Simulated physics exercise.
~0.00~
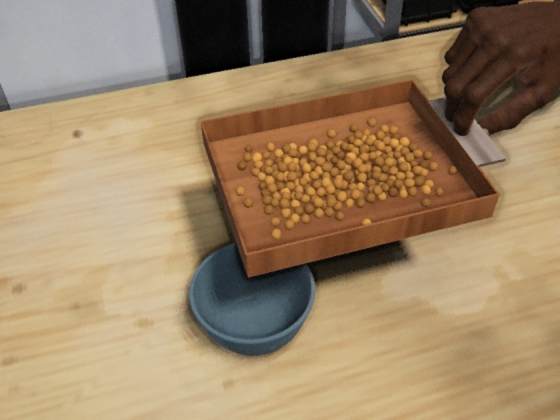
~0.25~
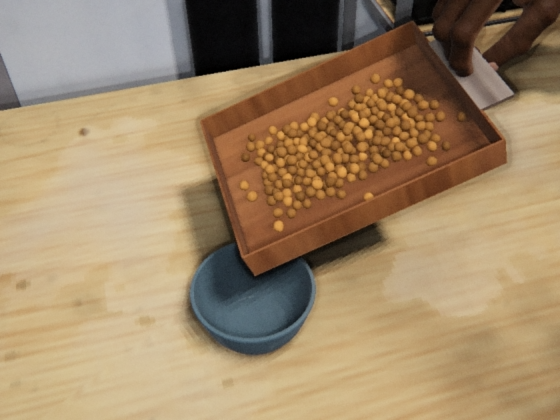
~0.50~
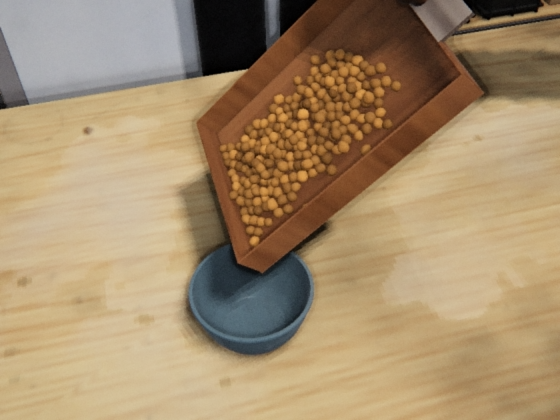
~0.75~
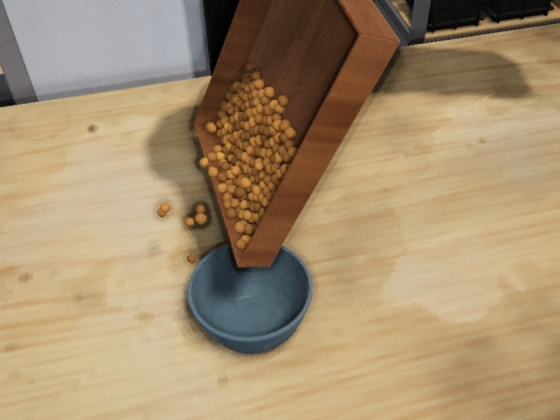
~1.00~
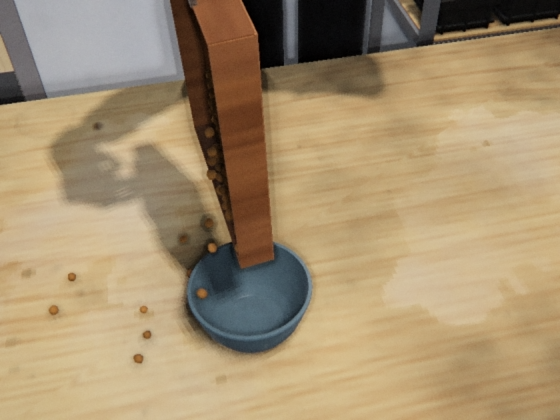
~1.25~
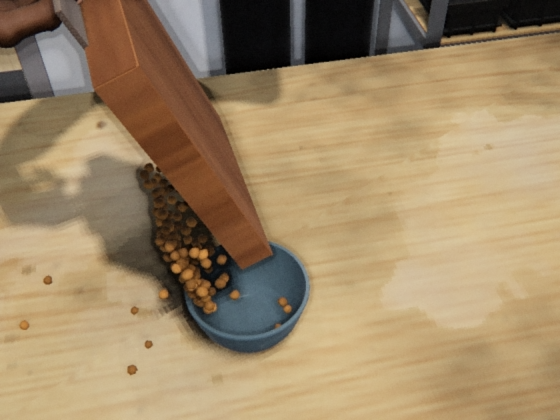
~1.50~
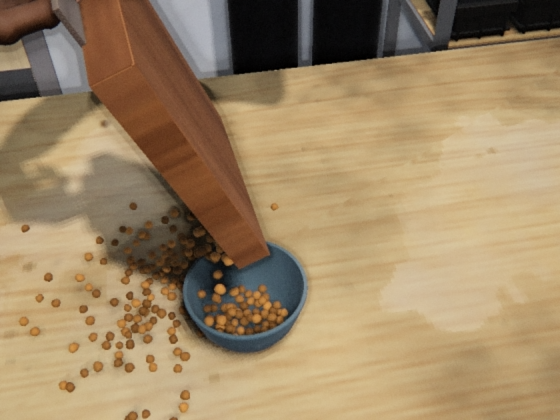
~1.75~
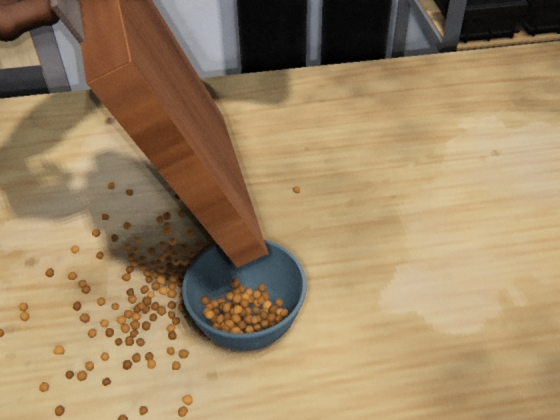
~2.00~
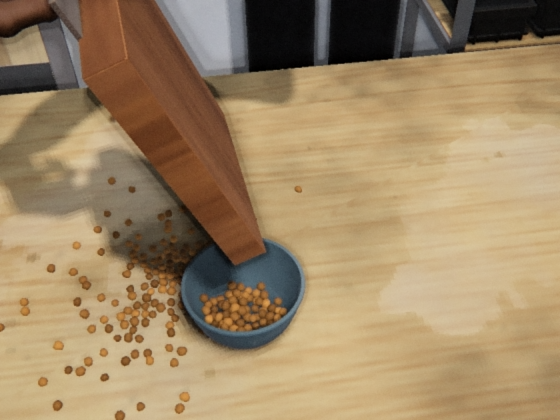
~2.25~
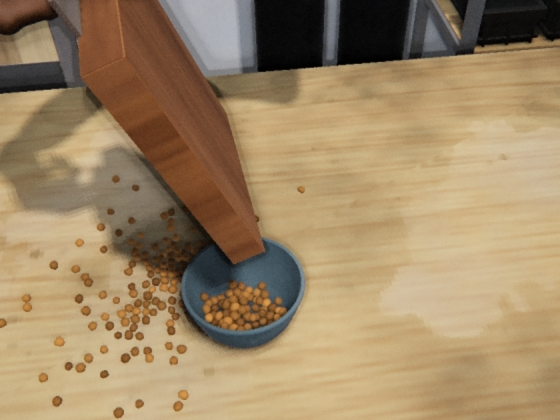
Wooden tray tipped by a hand pouring roasted chickpeas towards a blue bowl, most scattering across the table left of it.
